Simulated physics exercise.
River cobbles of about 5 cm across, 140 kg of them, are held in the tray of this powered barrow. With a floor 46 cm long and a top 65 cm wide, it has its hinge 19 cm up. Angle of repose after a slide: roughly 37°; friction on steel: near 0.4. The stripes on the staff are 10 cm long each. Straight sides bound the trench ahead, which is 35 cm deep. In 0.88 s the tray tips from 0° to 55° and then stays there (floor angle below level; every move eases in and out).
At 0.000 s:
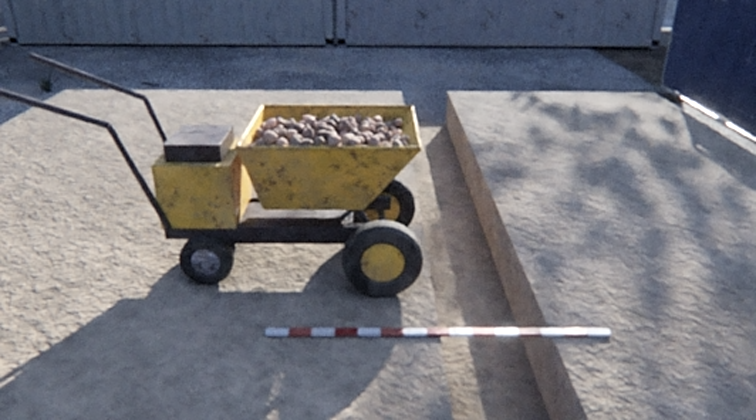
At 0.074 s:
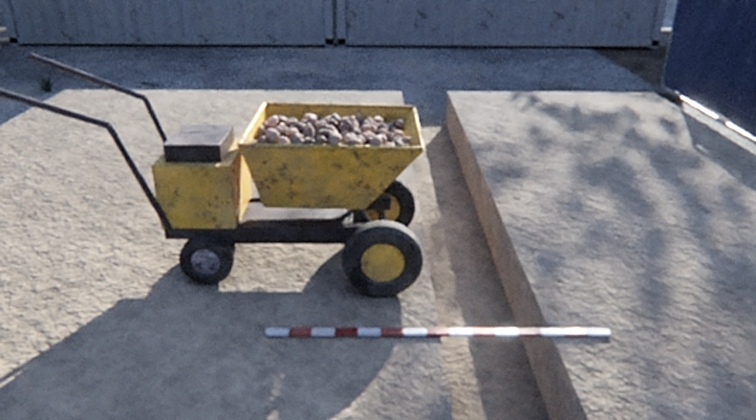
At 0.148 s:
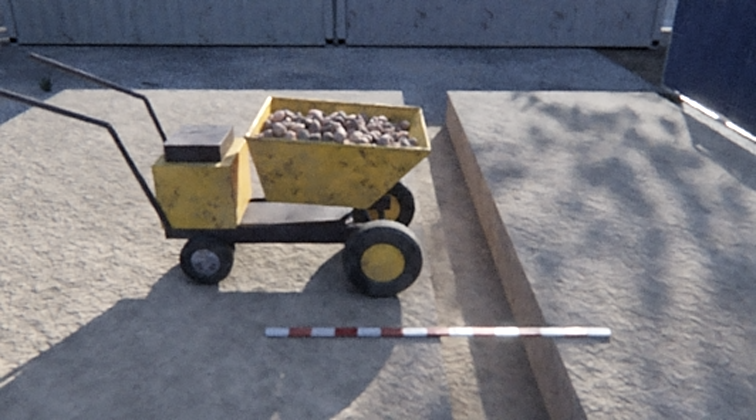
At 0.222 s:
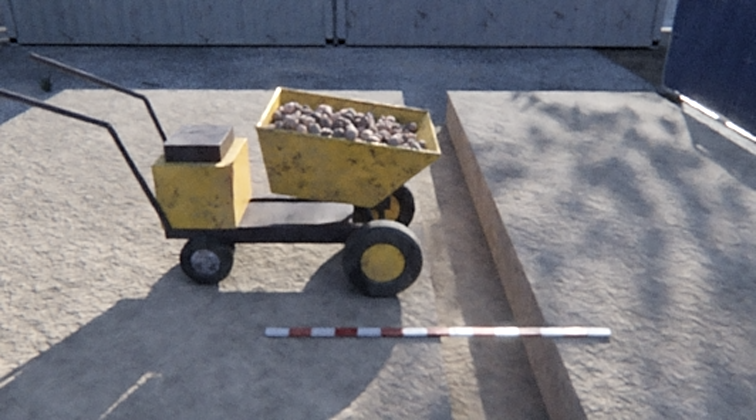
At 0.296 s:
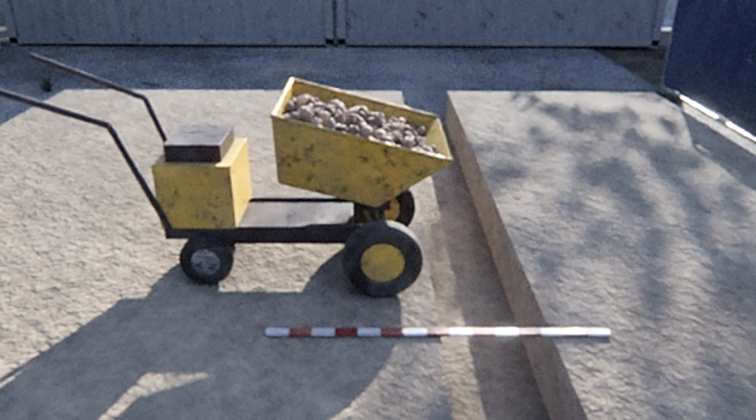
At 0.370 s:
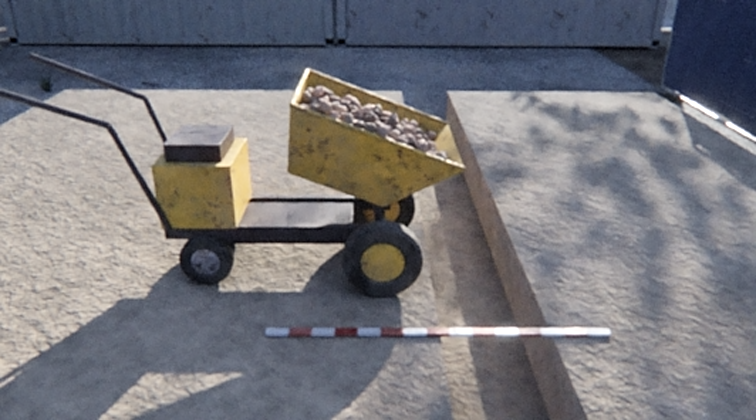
In this clip, a yellow powered barrow loaded with rounded stones stands beside a trench and a red-and-white staff, and its tray gradually tilts forward to the right, the rear rising while the stones shift slightly inside.
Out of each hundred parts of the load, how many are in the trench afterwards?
About 24 out of 100.
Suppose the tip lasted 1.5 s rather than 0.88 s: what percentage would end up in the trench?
It'd be some 30 per cent.
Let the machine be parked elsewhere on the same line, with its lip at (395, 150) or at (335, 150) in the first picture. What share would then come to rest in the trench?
I'd expect some 40 per cent, then some 55.
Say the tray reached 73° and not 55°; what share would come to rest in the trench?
I'd expect around 40 in a hundred.
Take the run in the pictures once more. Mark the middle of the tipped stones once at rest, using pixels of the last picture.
Look at roughly (529, 260).
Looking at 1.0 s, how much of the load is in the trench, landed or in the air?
Around 5 per cent of it.
After 0.7 s the floor is at 46°; 100 % in the tray; the foremost stones are at (476, 181).
After 1.0 s the floor is at 55°; 92 % in the tray, 6 % in the trench, 2 % past the trench; the foremost stones are at (531, 220).
After 1.3 s the floor is at 55°; 68 % in the tray, 10 % in the trench, 22 % past the trench; the foremost stones are at (609, 249).
After 3.3 s the floor is at 55°; 51 % in the tray, 24 % in the trench, 25 % past the trench; the foremost stones are at (699, 257).
